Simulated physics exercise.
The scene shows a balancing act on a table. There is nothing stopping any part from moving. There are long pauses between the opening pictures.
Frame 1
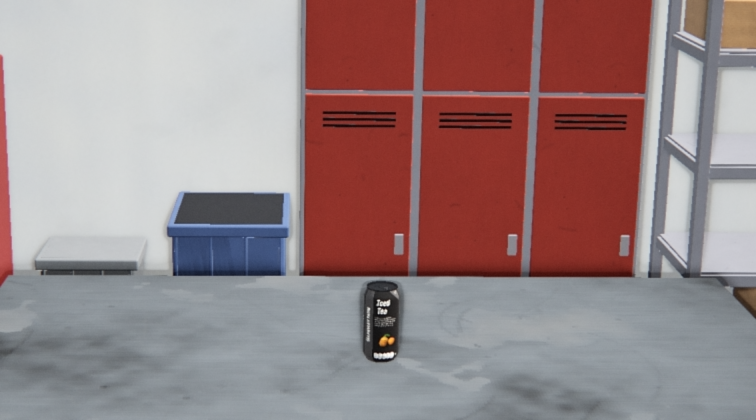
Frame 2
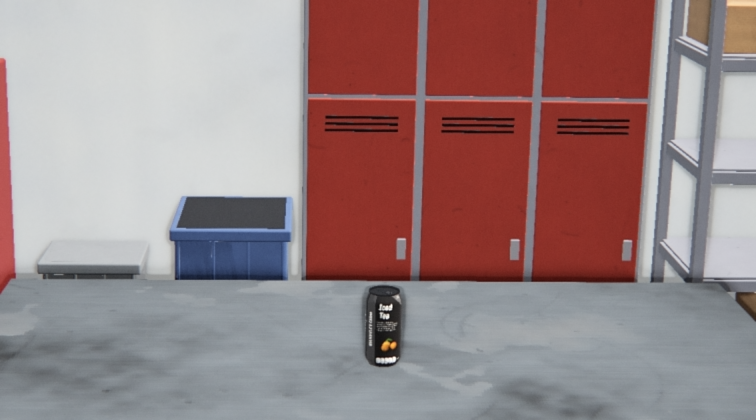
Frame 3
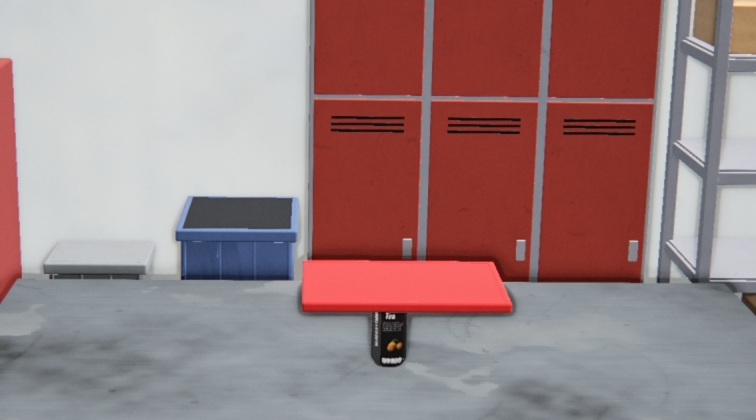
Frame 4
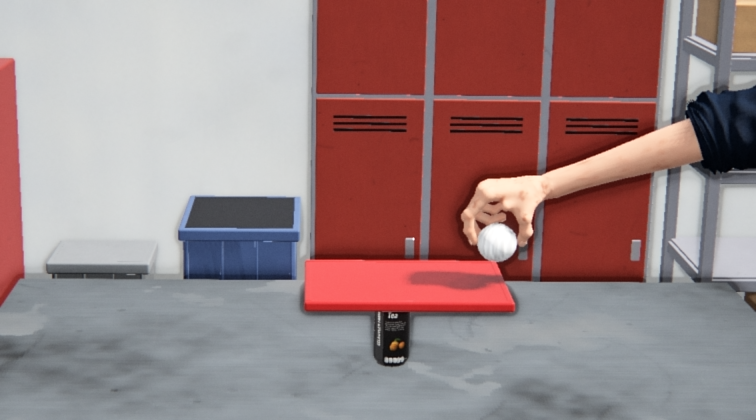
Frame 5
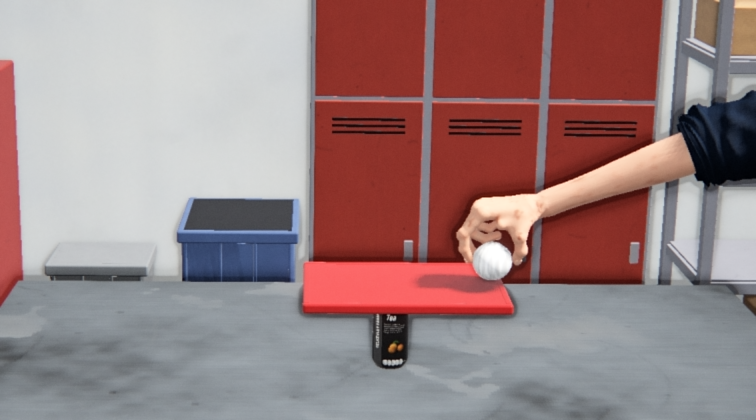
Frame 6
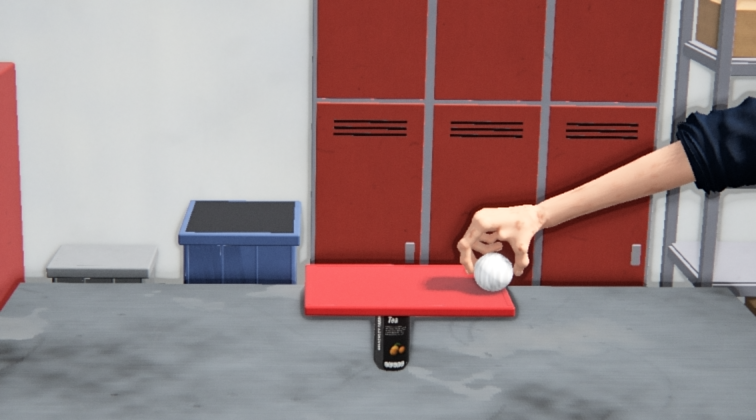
Red lid appearing on top of a black can on a table, then a hand lowering a white onion onto its right side.
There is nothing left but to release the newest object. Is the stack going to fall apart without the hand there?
Yes - watch - it doesn't survive it, sadly.
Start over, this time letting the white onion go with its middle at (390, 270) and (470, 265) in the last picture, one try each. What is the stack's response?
It does not fall the first time and falls the second time.
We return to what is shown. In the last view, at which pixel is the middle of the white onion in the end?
The object ends up somewhere around (513, 356).
Then, 0.30 s past the last view, white onion now fallen; red lid rocked 23° from its first pose.
Then, 0.40 s past the last view, red lid rocked 49° from its first pose.
Then, 0.50 s past the last view, red lid rocked 55° from its first pose.
Then, 1.30 s past the last view, red lid rocked 44° from its first pose.
Finally, fallen, white onion; down or leaning hard in the stack, red lid; black can still in place. Final places as the last picture's camera would see them, white onion near (513, 356). The stack loses its balance.
